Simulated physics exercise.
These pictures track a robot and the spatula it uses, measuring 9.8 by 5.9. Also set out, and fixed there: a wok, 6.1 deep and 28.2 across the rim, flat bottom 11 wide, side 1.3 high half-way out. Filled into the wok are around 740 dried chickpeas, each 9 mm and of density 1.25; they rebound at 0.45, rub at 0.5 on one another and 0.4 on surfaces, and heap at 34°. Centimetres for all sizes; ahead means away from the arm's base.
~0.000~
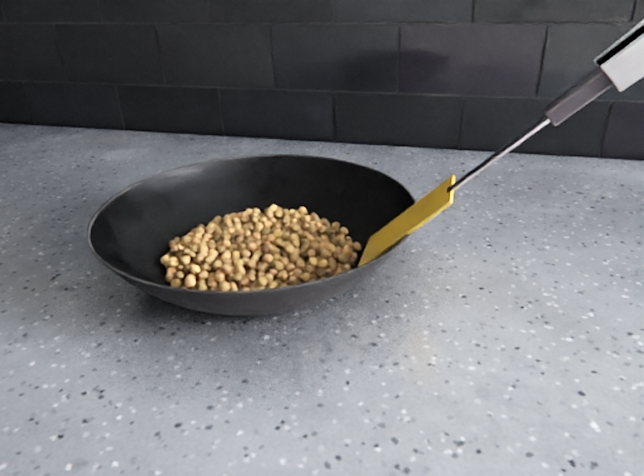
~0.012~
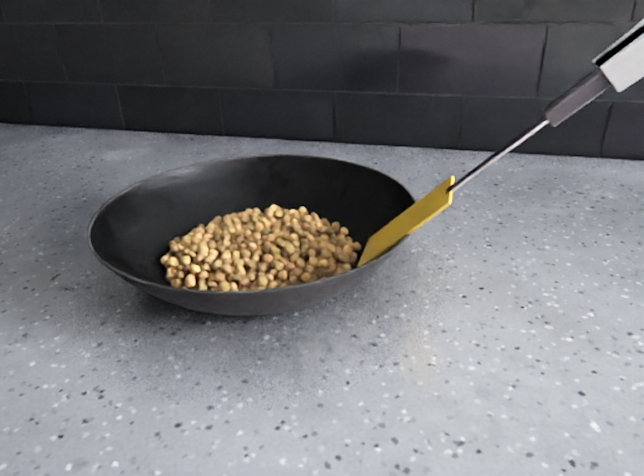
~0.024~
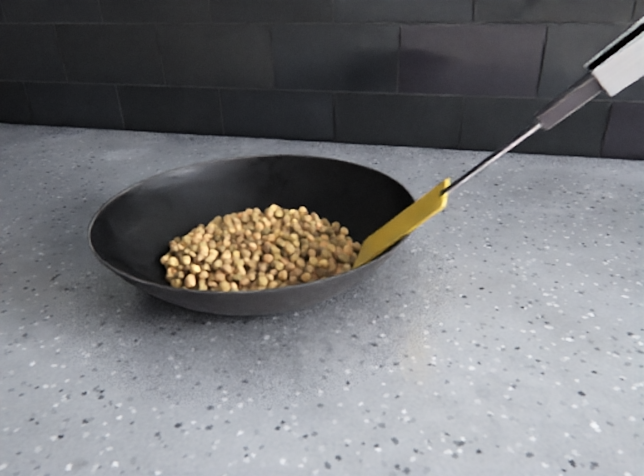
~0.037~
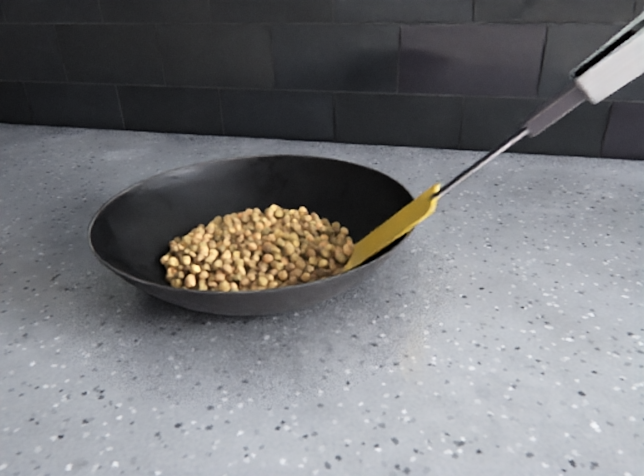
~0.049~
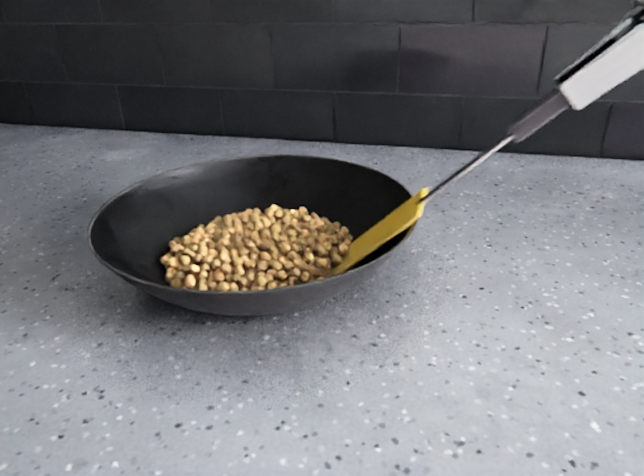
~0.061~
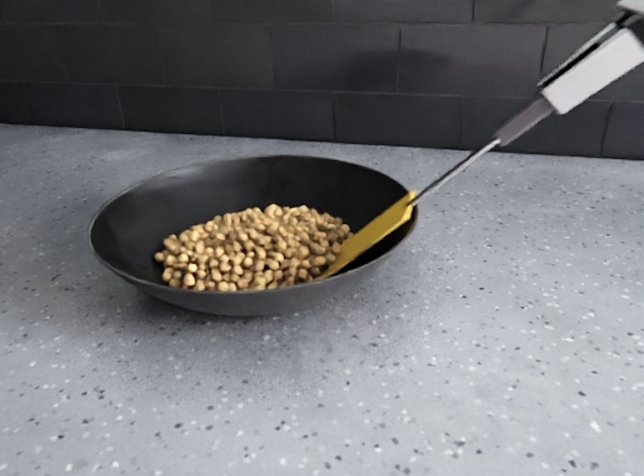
On a speckled grey counter, a robot arm slid a yellow spatula down and left into a black wok of dried chickpeas, slowly at first, and the near edge of the heap shifted slightly left.
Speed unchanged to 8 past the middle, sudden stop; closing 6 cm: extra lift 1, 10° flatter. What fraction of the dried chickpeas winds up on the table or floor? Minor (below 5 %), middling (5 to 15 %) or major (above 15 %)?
Minor.
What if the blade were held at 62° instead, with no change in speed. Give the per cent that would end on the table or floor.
Near 0 %.
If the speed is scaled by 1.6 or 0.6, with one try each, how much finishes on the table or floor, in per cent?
Close to 5 and 0 percent respectively.
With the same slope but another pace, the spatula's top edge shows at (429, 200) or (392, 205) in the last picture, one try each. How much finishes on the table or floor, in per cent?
I'd estimate some 0 and 5 in a hundred.
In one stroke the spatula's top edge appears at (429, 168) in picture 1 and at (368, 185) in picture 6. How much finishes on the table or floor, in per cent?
I'd put it at roughly 10 per cent.
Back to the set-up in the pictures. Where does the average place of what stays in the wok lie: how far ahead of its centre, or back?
Ahead of centre, near 4.0 centimetres.
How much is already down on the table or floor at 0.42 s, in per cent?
Some 0 per cent of the load.
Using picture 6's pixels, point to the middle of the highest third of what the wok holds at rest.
Near (173, 221).
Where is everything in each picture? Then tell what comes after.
The first picture shows the spatula top edge at (453, 188), sloping 44°; upper third of the load around (261, 246), from x 165 to 355, top at y 210; 738 in the wok.
The second picture shows the spatula top edge at (452, 189), sloping 44°; upper third of the load around (261, 246), from x 165 to 355, top at y 210.
The third picture shows the spatula top edge at (446, 192), sloping 44°; upper third of the load around (262, 246), from x 165 to 355, top at y 210.
The fourth picture shows the spatula top edge at (435, 197), sloping 44°; upper third of the load around (262, 246), from x 165 to 355, top at y 210.
The fifth picture shows the spatula top edge at (423, 201), sloping 44°; upper third of the load around (264, 244), from x 165 to 350, top at y 210.
The sixth picture shows the spatula top edge at (411, 204), sloping 44°; upper third of the load around (261, 241), from x 160 to 350, top at y 210; 738 in the wok.
After 0.13 s, sloping 44°, highest piece 7 above the table; 738 in the wok.
After 0.19 s, sloping 41°, highest piece 6 above the table; 738 in the wok.
After 0.42 s, sloping 34°, highest piece 6 above the table; 731 in the wok, 7 on the table or floor.
After 1.47 s, sloping 34°, highest piece 6 above the table; 731 in the wok, 7 on the table or floor.
In the end, 731 in the wok, 7 on the table or floor. That is 1 % on the table or floor.
